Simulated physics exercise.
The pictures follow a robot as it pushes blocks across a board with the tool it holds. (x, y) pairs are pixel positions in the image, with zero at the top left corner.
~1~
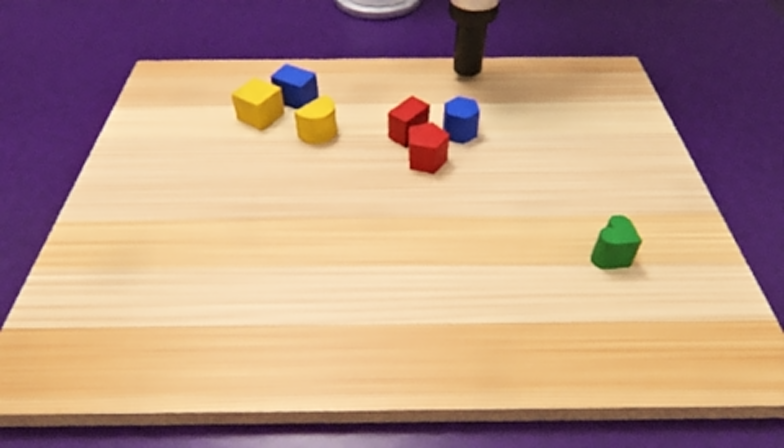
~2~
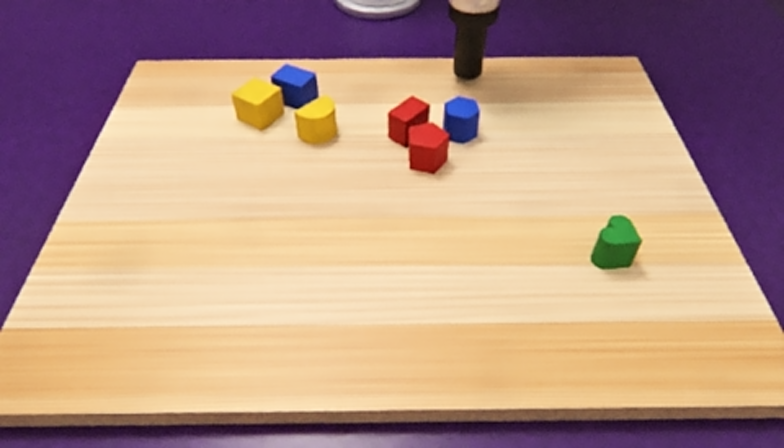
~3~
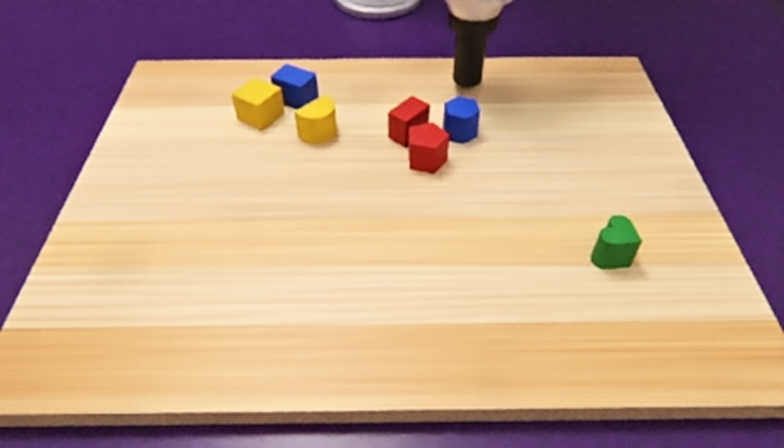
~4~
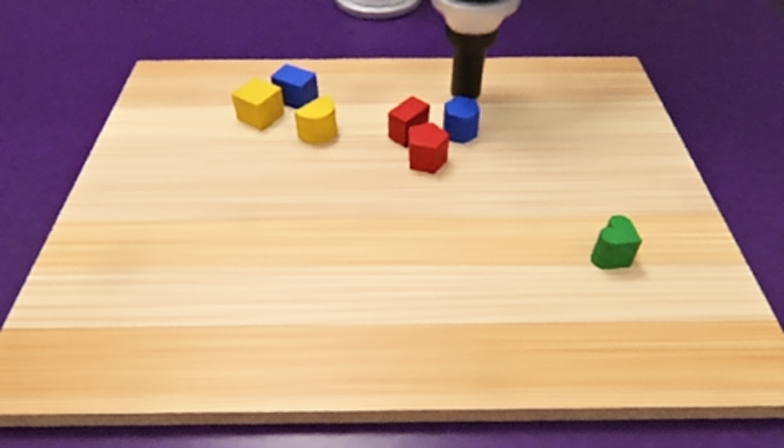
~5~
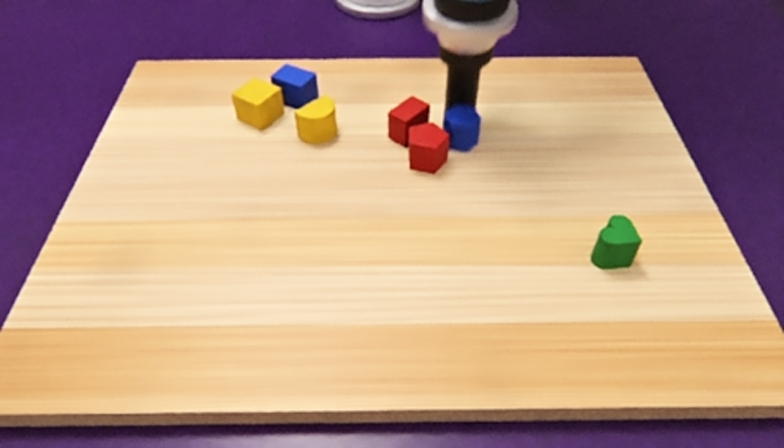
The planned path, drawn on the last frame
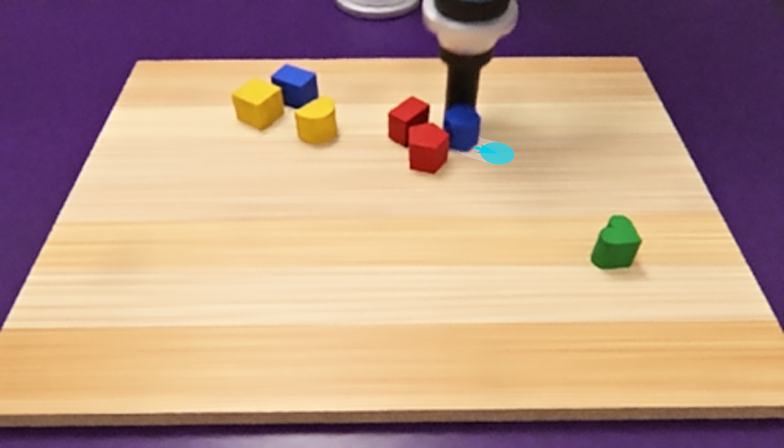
A dark-tipped tool moves toward the blue hexagonal block and nudges it slightly nearer the viewer.
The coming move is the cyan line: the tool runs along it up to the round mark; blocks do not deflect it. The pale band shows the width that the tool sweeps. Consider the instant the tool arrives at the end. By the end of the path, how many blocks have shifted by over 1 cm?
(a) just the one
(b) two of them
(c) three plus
Answer: A.
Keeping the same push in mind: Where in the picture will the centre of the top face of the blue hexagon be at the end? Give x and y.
Its top face will be centred at roughly (474, 144).
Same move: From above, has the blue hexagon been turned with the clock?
Yes, I think so.
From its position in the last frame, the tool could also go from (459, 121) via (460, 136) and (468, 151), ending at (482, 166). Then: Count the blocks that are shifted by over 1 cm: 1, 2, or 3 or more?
Answer: 1.
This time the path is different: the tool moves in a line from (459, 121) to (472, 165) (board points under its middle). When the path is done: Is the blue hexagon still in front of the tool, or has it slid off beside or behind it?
My answer is that the blue hexagon is still ahead.
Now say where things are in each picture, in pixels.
In the first frame, tool tip at (467, 69); block tops, red five-sided block at (428, 134); blue hexagon at (462, 107).
In the second frame, tool at (467, 71); blocks unchanged.
In the third frame, tool at (467, 79); blocks unchanged.
In the fourth frame, tool at (465, 92); blocks unchanged.
In the fifth frame, tool at (463, 115); red five-sided block at (428, 134); blue hexagon at (463, 115).
Path on the board, from (459, 121) by way of (461, 135) and (475, 147) to (497, 153).
What follows on the original path. Halfway along, tool at (467, 134); blue hexagon at (469, 138).
At the end, tool at (499, 145); red five-sided block in place; blue hexagon at (474, 144), turned 20° clockwise.
